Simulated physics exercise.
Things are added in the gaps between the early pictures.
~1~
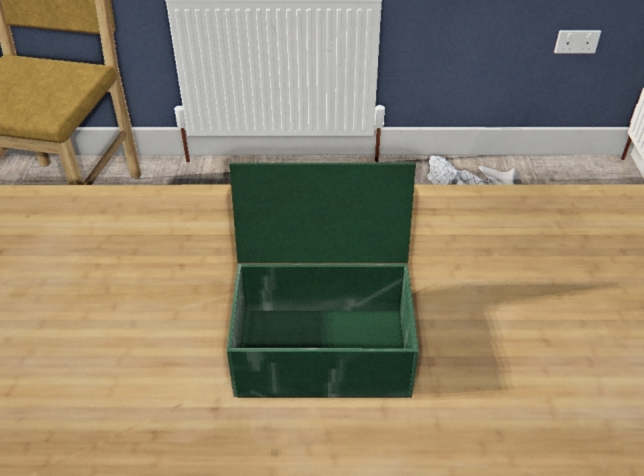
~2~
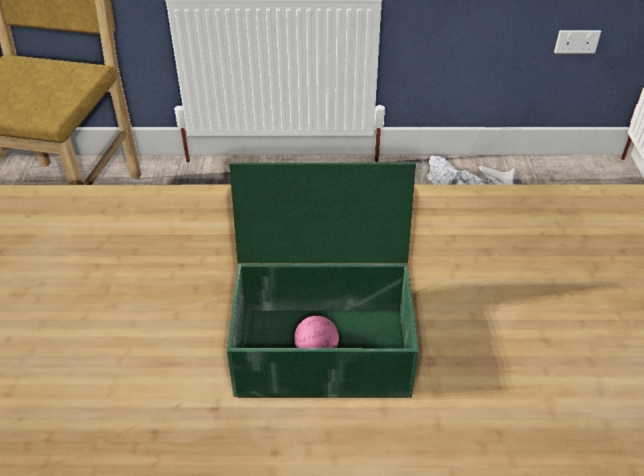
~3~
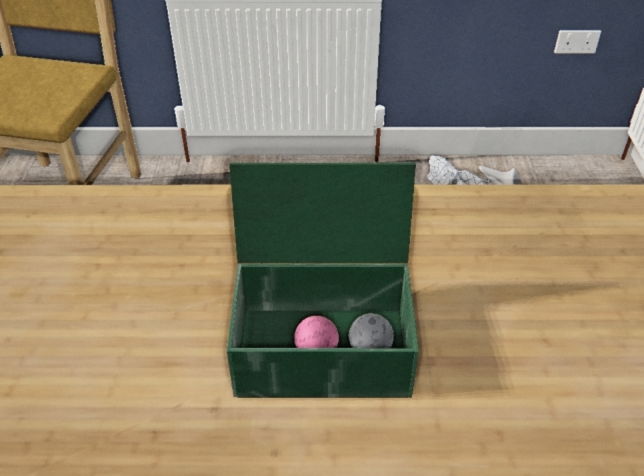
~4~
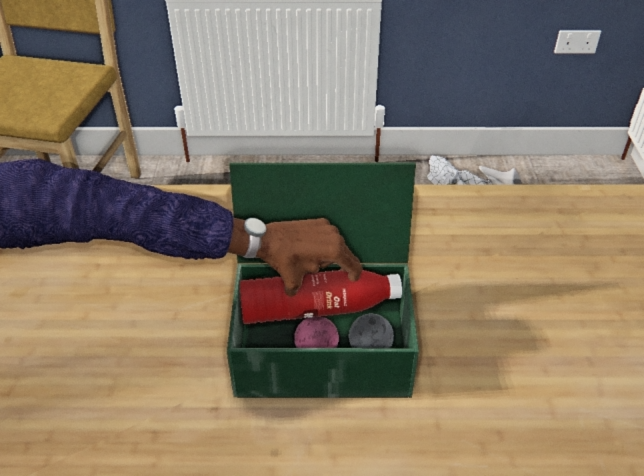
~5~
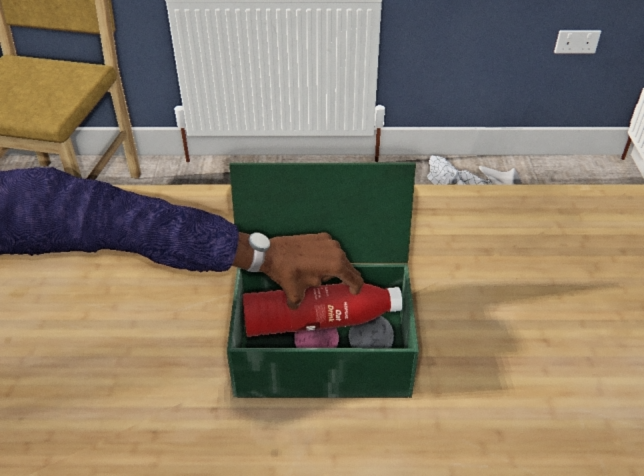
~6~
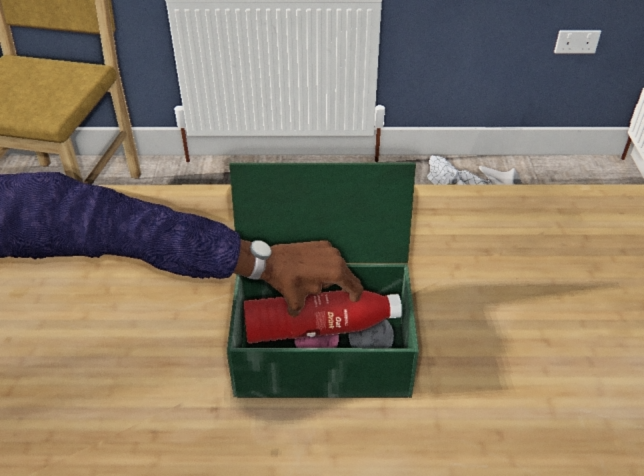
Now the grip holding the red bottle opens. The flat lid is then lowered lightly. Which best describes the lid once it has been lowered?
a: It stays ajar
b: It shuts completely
It shuts completely (b).
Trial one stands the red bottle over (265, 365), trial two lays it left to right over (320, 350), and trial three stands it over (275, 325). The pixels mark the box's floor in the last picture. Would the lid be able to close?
The first time the lid can't shut, the second time it goes down fully, and the third time it can't shut.
Then, 0.70 s past the last view, red bottle displaced about its own width near (320, 352); pink ball displaced a little.
Then, 1.30 s past the last view, lid 77° above the rim; red bottle displaced about its own width near (325, 360); pink ball displaced about its own width; grey ball displaced about its own width.
Then, 1.80 s past the last view, lid 47° above the rim; red bottle displaced about its own width near (325, 358); pink ball displaced about its own width; grey ball displaced about its own width.
Then, 2.20 s past the last view, lid 17° above the rim; red bottle displaced about its own width near (325, 358); pink ball displaced about its own width; grey ball displaced about its own width.
Finally, lid shut; moved from the start, pink ball, grey ball and red bottle. Final places as the last picture's camera would see them, red bottle near (325, 357).
